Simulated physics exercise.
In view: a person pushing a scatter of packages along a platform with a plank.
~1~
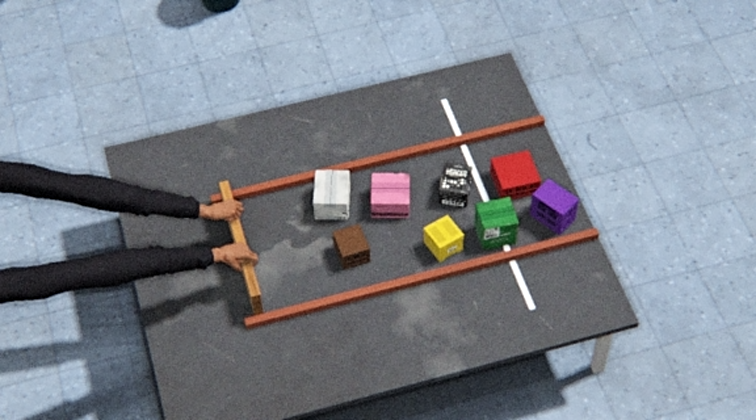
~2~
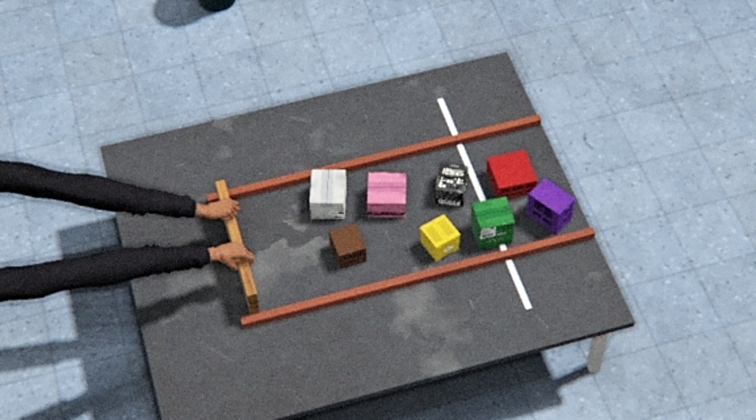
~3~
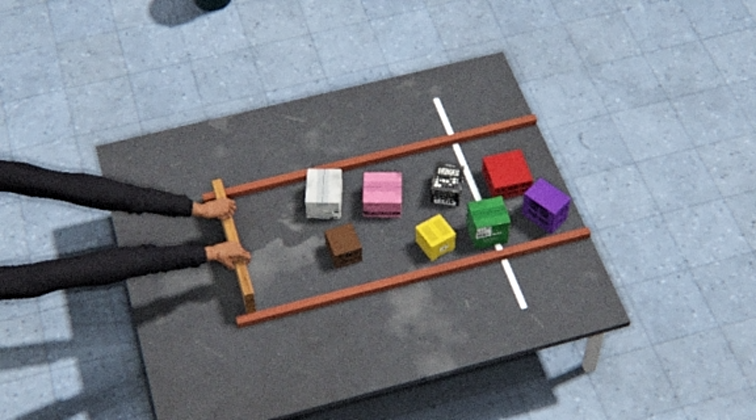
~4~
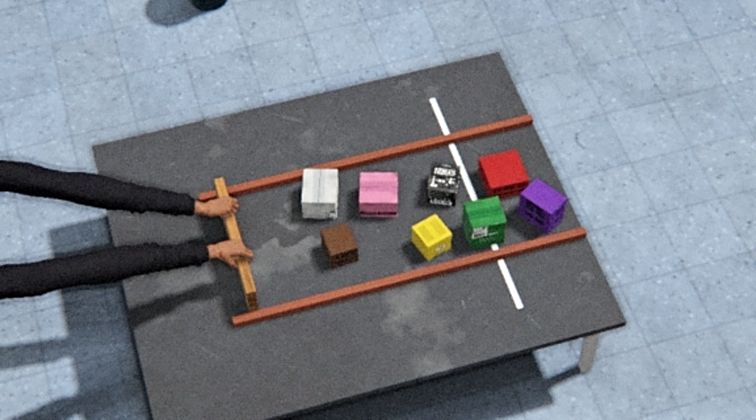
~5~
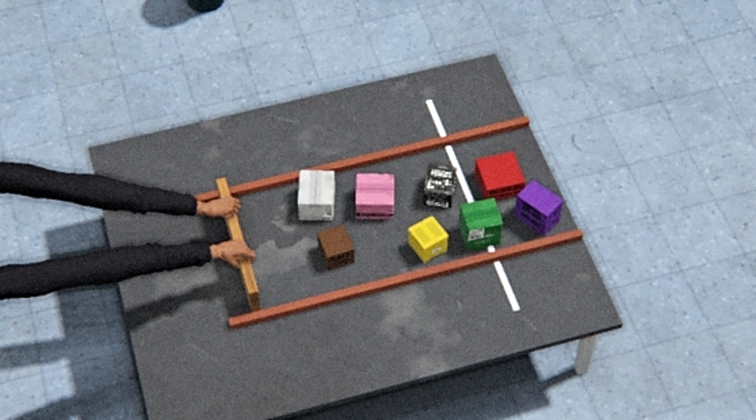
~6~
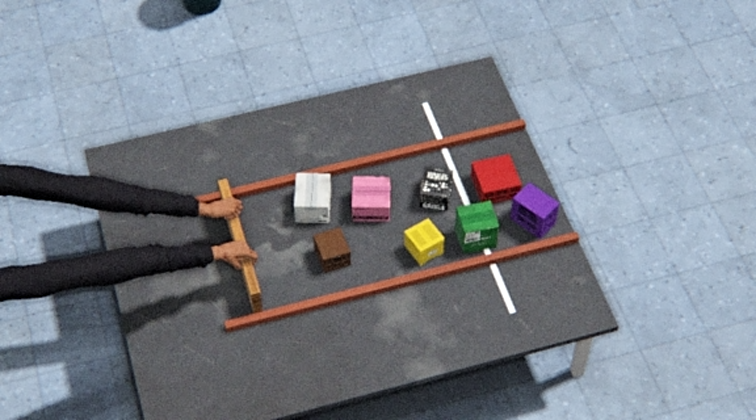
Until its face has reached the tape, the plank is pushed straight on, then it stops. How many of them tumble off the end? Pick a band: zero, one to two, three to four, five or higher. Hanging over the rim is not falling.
Band: One to two.
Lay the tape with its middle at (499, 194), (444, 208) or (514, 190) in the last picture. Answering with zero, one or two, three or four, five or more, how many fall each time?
Going through the places as listed, I'd say 3 or 4, then one or two, then five or more.
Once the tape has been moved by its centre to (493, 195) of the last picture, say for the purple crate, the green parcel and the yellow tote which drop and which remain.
Taking them in turn: Purple crate ends up off it, green parcel ends up off it, yellow tote is still there.
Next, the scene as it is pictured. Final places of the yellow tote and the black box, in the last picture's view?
Near (521, 223) and (542, 172).
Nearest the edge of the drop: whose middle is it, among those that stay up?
That would be the black box.
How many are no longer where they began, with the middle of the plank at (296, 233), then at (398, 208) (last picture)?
At the first point the count is 0, at the second it's 7.
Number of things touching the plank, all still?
I count 2 of them.
Early on, none off yet; purple crate at rest near (535, 211); red crate at rest near (496, 180); green parcel at rest near (477, 227).
A while later, none off yet; purple crate at rest near (535, 211); red crate travelled a little near (502, 179); green parcel at rest near (477, 227).
Finally, the number that fall off is one or two; lost, red crate and purple crate.
